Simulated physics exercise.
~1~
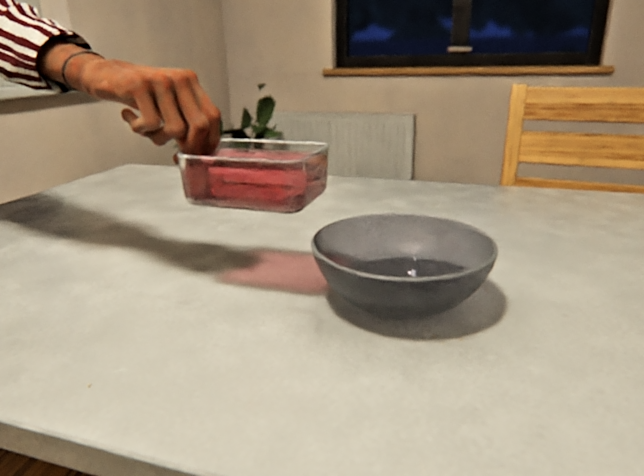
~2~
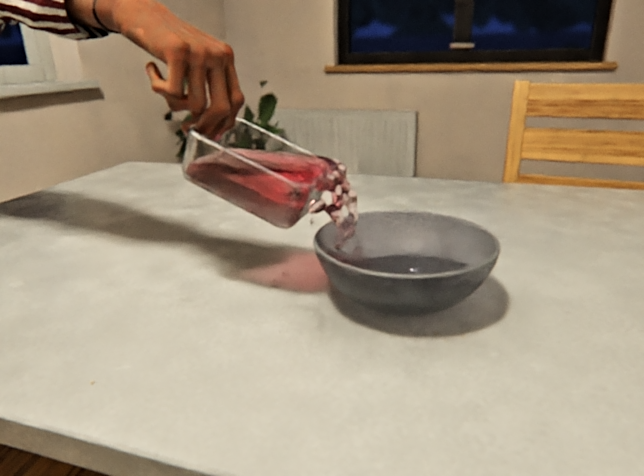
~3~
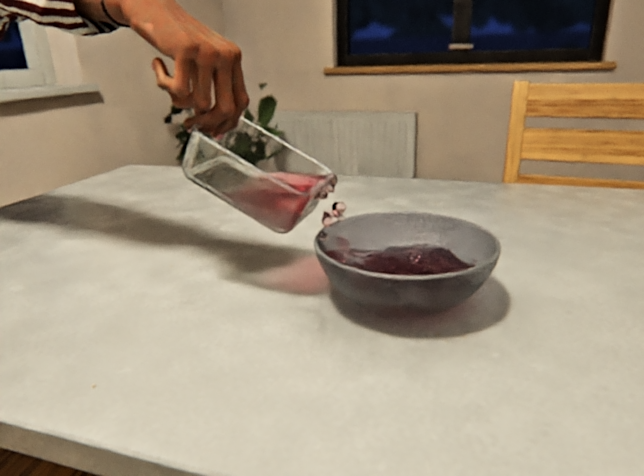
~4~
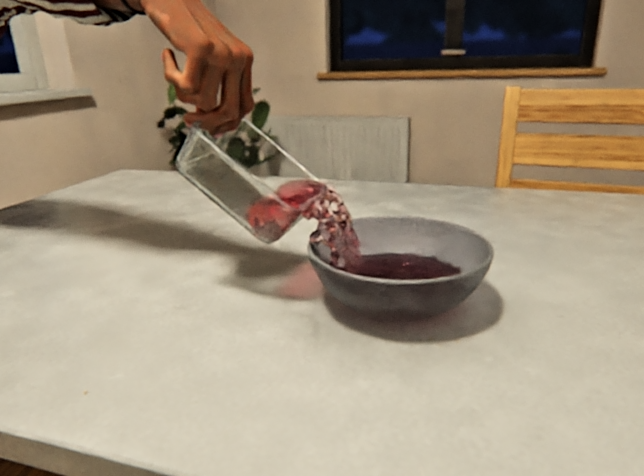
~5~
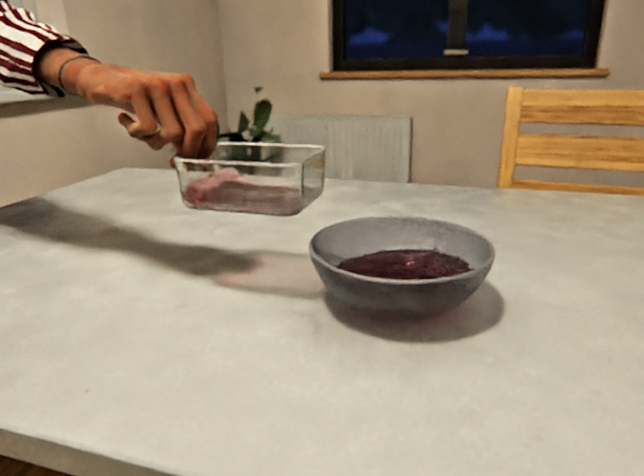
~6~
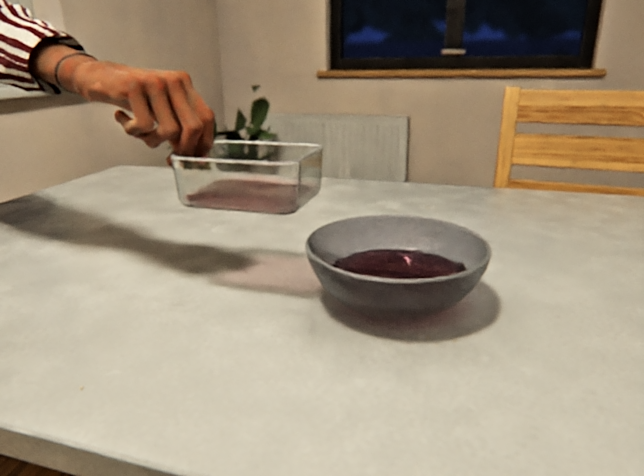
The clip shows a hand in a striped sleeve tilting a rectangular clear container of red liquid to the right, pouring into a round gray bowl on a table, then tilting again to pour more before levelling it, leaving dark red liquid in the bowl and a little in the container.
